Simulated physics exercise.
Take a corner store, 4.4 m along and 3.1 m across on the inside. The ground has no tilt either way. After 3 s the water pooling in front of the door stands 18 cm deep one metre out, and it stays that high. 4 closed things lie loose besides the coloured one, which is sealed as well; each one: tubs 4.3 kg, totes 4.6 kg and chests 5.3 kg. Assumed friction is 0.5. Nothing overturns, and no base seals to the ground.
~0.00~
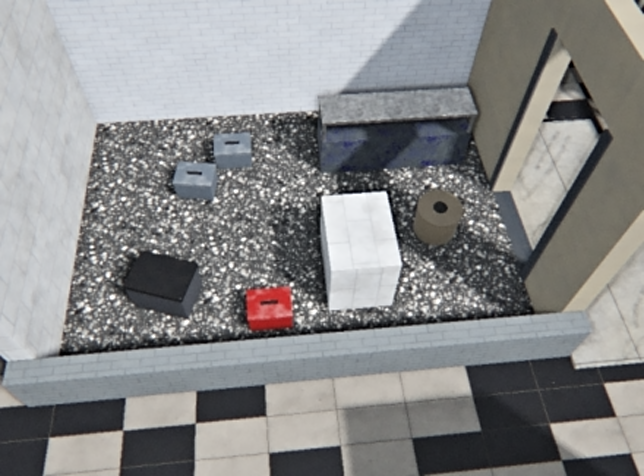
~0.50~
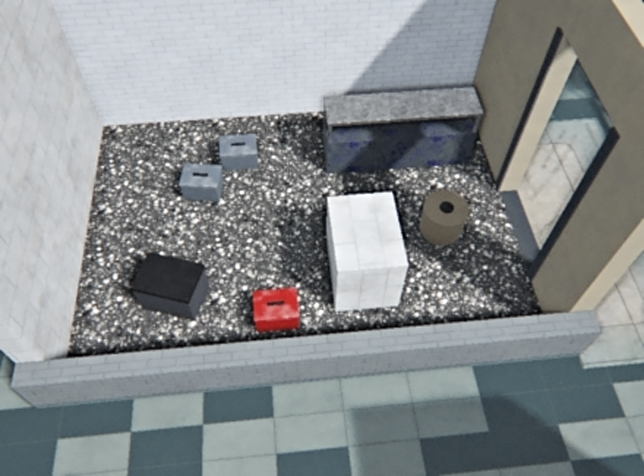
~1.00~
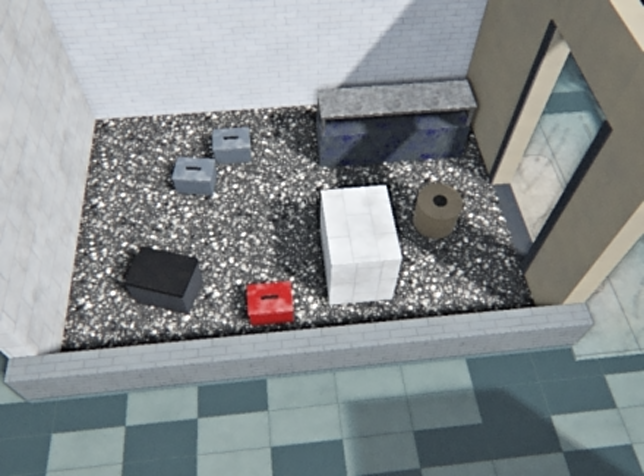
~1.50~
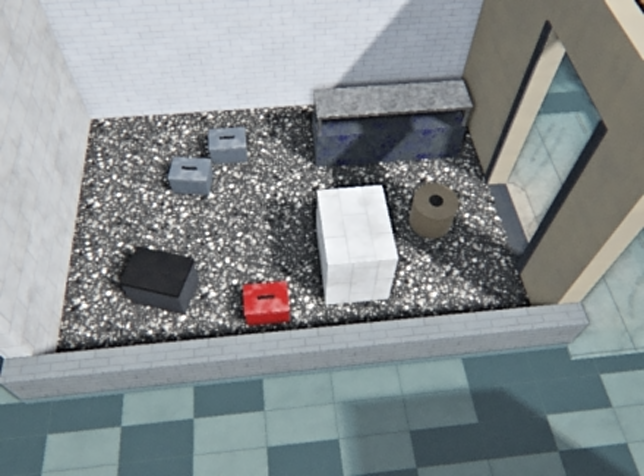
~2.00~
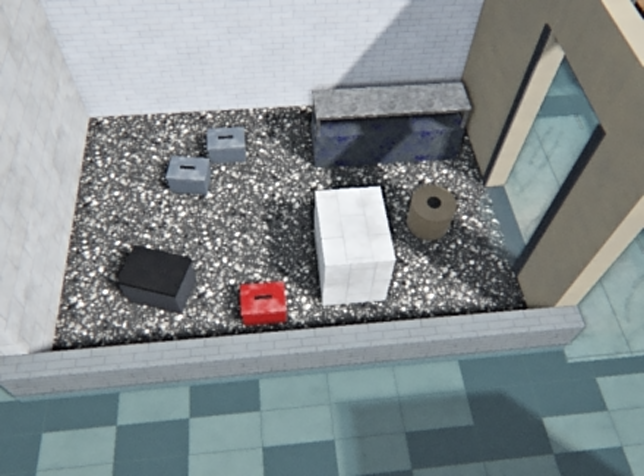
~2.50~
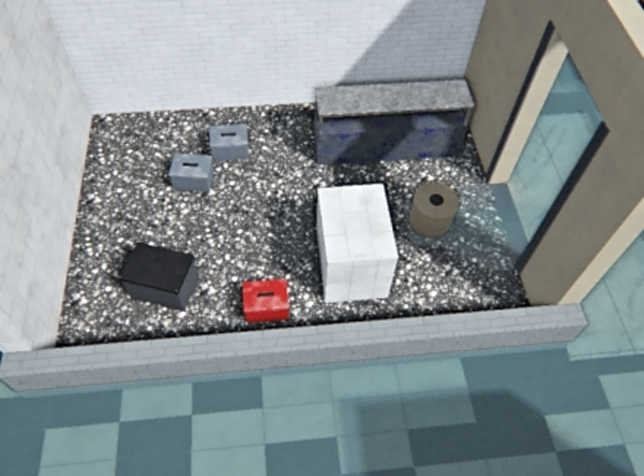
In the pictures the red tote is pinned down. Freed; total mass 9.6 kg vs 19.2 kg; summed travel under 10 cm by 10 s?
Odds are the lighter choice passes.
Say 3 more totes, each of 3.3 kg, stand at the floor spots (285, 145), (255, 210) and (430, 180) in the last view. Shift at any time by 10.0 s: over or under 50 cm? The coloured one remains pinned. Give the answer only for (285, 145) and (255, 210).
Taking them in order, the first is inside the line and the second is beyond the line.
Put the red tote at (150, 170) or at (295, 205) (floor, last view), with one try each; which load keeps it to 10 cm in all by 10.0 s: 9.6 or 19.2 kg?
First try both suffice, second try the heavier suffices.
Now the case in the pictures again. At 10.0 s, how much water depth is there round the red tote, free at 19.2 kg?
Depth: Approx. 6 cm.
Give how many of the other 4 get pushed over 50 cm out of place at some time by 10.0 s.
All told, that gives 2.
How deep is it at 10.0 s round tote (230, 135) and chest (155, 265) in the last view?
Close to 7 and 7 centimetres.
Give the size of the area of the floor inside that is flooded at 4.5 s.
Wet area: Approx. 5.0 m2.
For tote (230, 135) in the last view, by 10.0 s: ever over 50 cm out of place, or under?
Not that far.
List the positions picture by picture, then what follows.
In the first picture, the red tote at (269, 303), on the bottom; 0.0 m2 under water; 0 of 5 have shifted.
In the second picture, the red tote at (276, 304) rests on the ground; 0.0 m2 under water; 0 of 5 have shifted.
In the third picture, the red tote at (270, 298) rests on the ground; water covers 0.0 m2; 0 of 5 have shifted.
In the fourth picture, the red tote at (266, 298) rests on the ground; 0.0 m2 under water; 0 of 5 have shifted.
In the fifth picture, the red tote at (263, 298), on the bottom; 0.1 m2 under water; 0 of 5 have shifted.
In the sixth picture, the red tote at (265, 295) rests on the ground; 0.5 m2 under water; 0 of 5 have shifted.
After 3.5 s the red tote would be 0 cm from its start with 9.6 kg and 0 cm from its start with 19.2 kg; 0 cm of water round it then.
After 4.5 s the red tote would be 0 cm from its start with 9.6 kg and 0 cm from its start with 19.2 kg; 0 cm of water round it then.
After 7.0 s the red tote would be 0 cm from its start with 9.6 kg and 0 cm from its start with 19.2 kg; 3 cm of water round it then.
After 10.0 s the red tote would be 1 cm from its start with 9.6 kg and 0 cm from its start with 19.2 kg; 6 cm of water round it then.
